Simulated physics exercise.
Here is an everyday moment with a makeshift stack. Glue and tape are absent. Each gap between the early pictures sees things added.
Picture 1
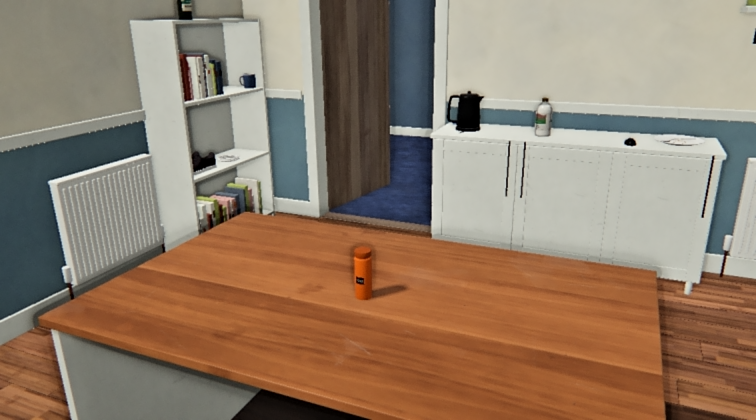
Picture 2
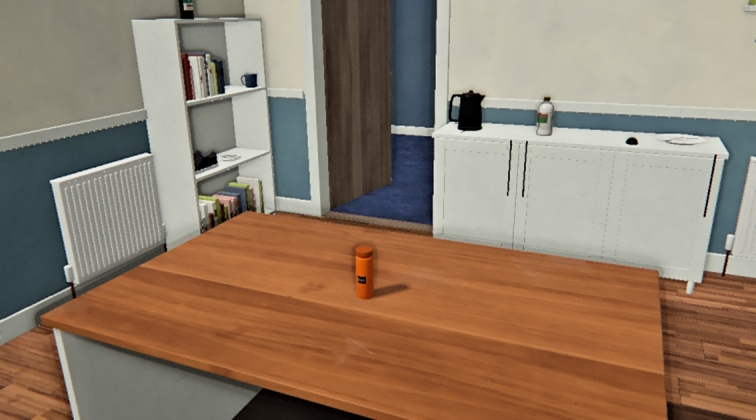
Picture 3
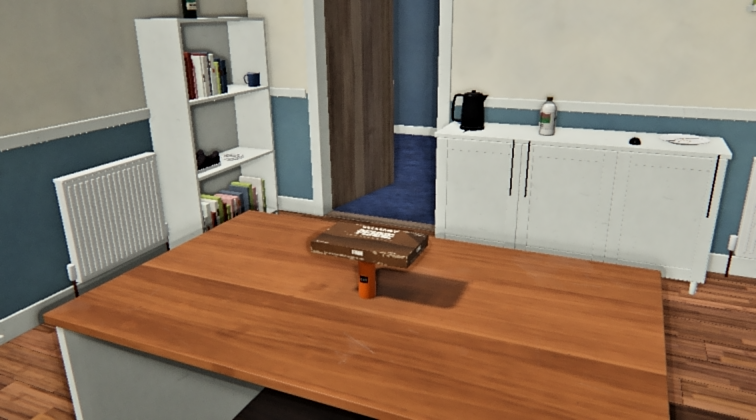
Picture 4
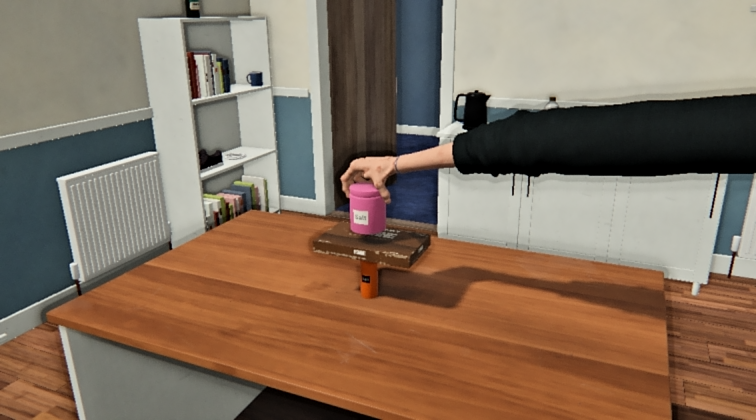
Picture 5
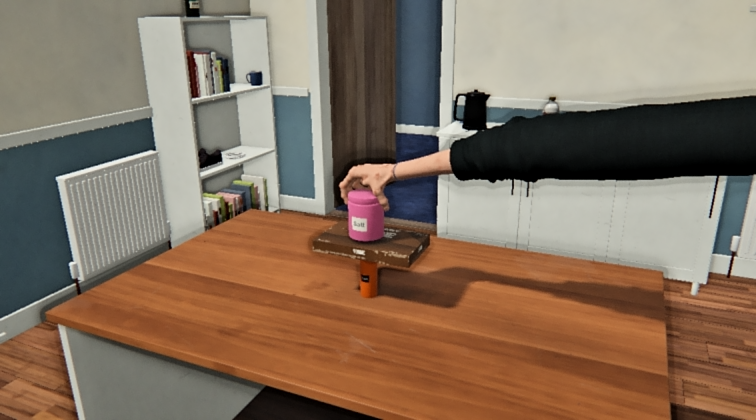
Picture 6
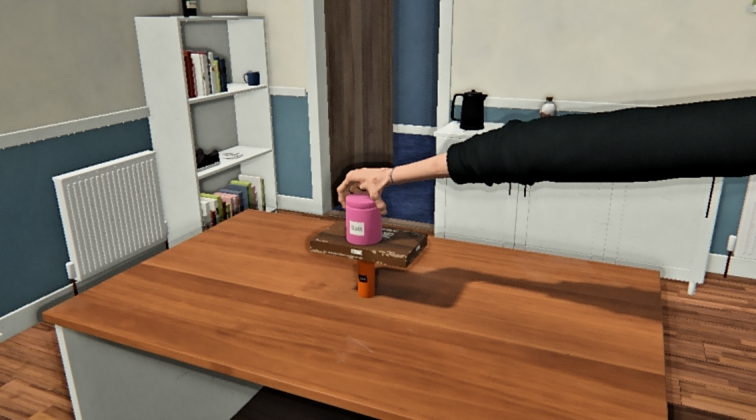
An arm in a black sleeve enters from the right of a room seen from slightly above, over a wooden table with a white bookshelf, doorway and white cabinet behind. An orange container stands alone on the table, then a flat brown packet appears on top of it. The hand lowers a pink jar onto the packet and keeps hold of it, while the view shifts very slightly.
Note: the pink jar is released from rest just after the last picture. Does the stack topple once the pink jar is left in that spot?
In the end it turns out fine, really.
Then, 0.70 s later than the last frame, all is still.
Then, 1.70 s later than the last frame, pink jar resting near (364, 219).
When it is over, all 3 as before. End places, in pixels of the last picture, pink jar near (364, 219). The stack stays up.
